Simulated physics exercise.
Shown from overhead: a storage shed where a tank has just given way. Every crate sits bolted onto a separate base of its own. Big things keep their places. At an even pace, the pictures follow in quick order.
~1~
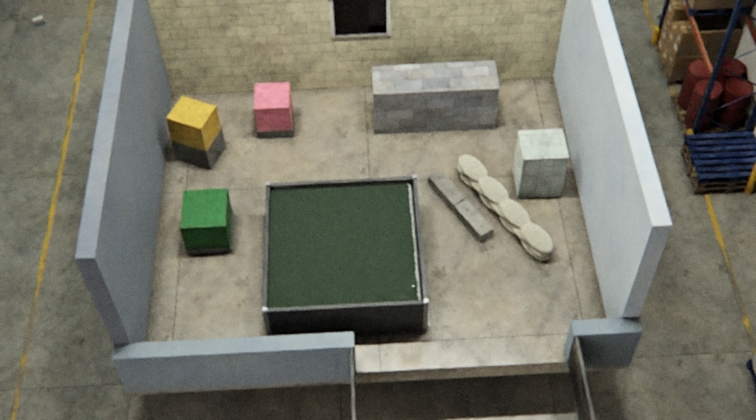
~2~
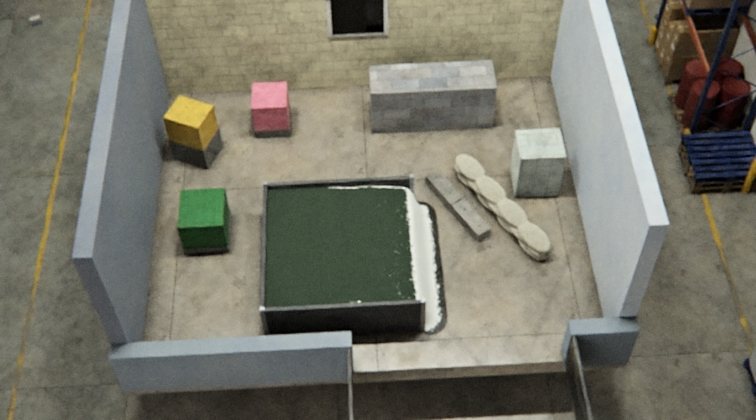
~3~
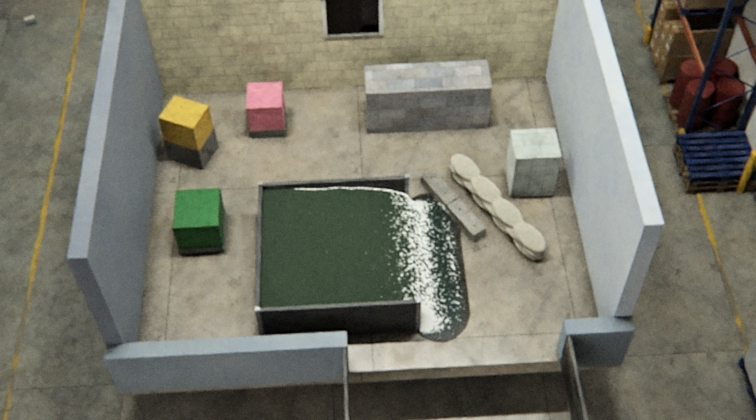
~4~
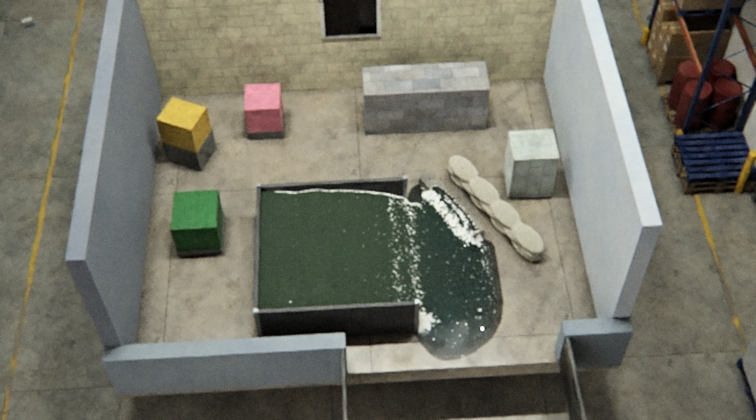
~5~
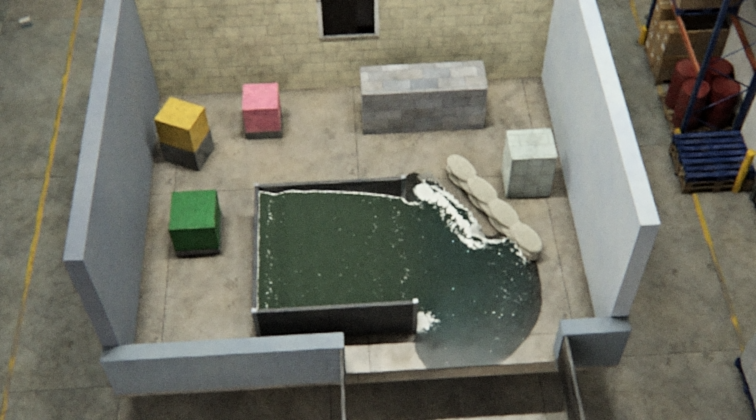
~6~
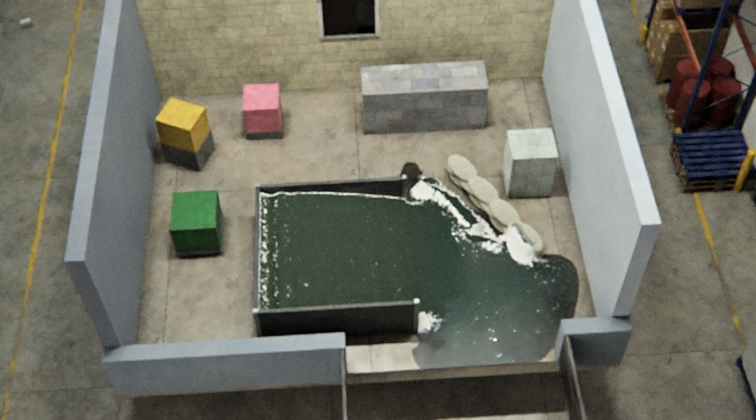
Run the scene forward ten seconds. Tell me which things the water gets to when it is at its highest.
Here is how it goes: The yellow crate is never reached, the pink crate is never reached, the green crate is never reached.
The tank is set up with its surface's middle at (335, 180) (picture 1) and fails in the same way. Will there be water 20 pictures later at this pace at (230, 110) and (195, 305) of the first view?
The first spot is not reached, while the second is not reached.
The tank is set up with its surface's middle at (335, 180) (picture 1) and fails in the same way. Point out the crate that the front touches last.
One in green.
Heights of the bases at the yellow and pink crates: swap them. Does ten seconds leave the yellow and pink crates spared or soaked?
In that case the yellow crate is unaffected, and the pink crate is unaffected.
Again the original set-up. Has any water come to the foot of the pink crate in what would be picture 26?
The pink one is wet by then.
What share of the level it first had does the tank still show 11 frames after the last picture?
34 per cent or thereabouts.
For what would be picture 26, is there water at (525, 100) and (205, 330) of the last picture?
In turn: Awash, not flooded.
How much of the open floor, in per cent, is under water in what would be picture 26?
55 %.
A moment on, water covers 30 % of the floor; the yellow crate not reached, the pink crate not reached, the green crate not reached.
Next, water covers 40 % of the floor; the yellow crate not reached, the pink crate not reached, the green crate not reached.
Then, water covers 55 % of the floor; the yellow crate not reached, the pink crate water round its plinth, the green crate not reached.
Later, water covers 80 % of the floor; the yellow crate water round its plinth, the pink crate water round its plinth, the green crate water round its plinth.
In the end, water covers 90 % of the floor; the yellow crate stayed above the water, the pink crate stayed above the water, the green crate stayed above the water.
